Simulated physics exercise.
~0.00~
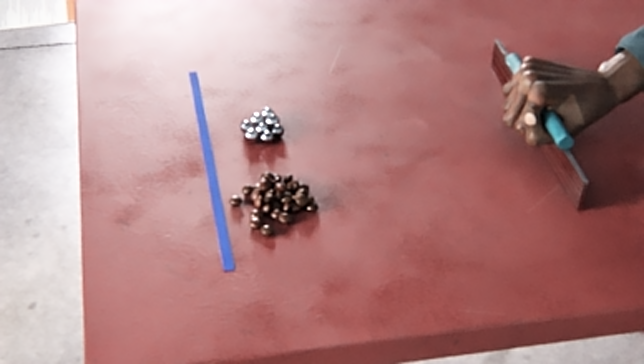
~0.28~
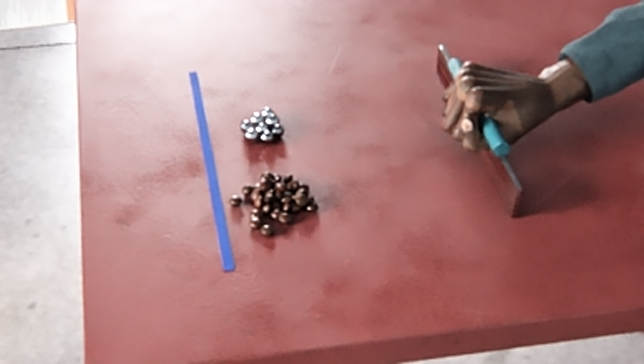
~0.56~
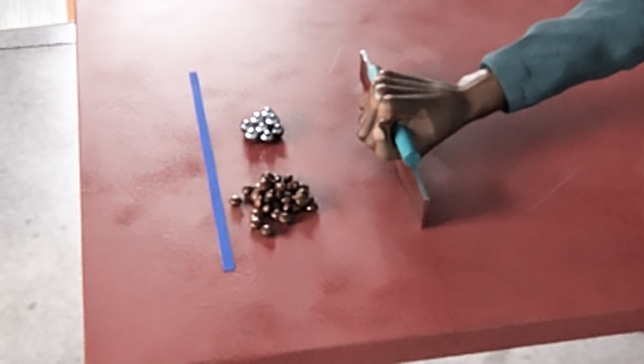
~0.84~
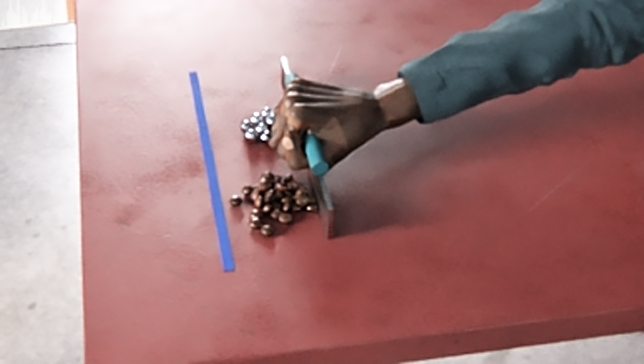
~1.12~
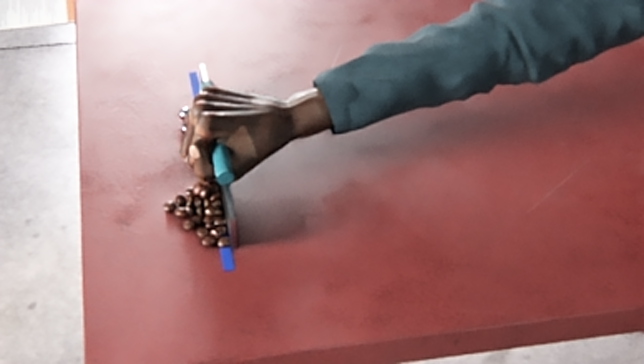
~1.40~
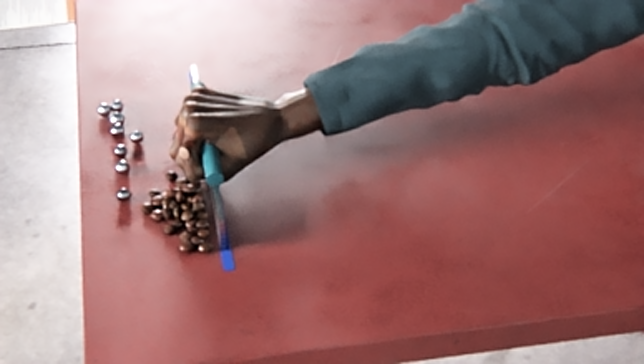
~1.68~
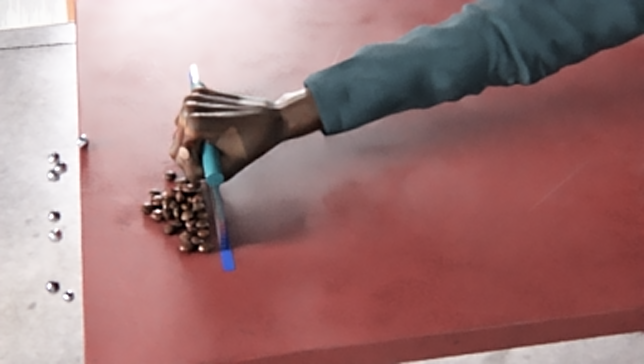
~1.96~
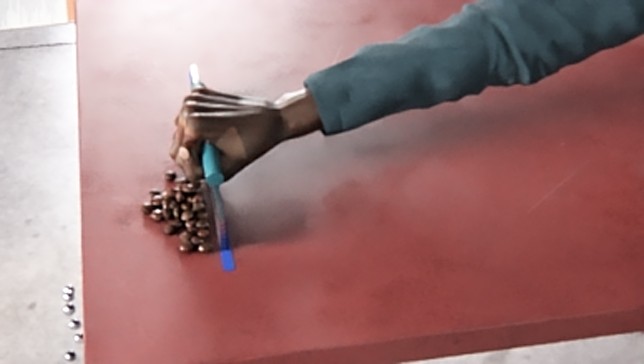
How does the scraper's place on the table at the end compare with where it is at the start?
The scraper starts on the right side of the table, away from the two piles. By the end it is far to the left, resting at the blue tape.
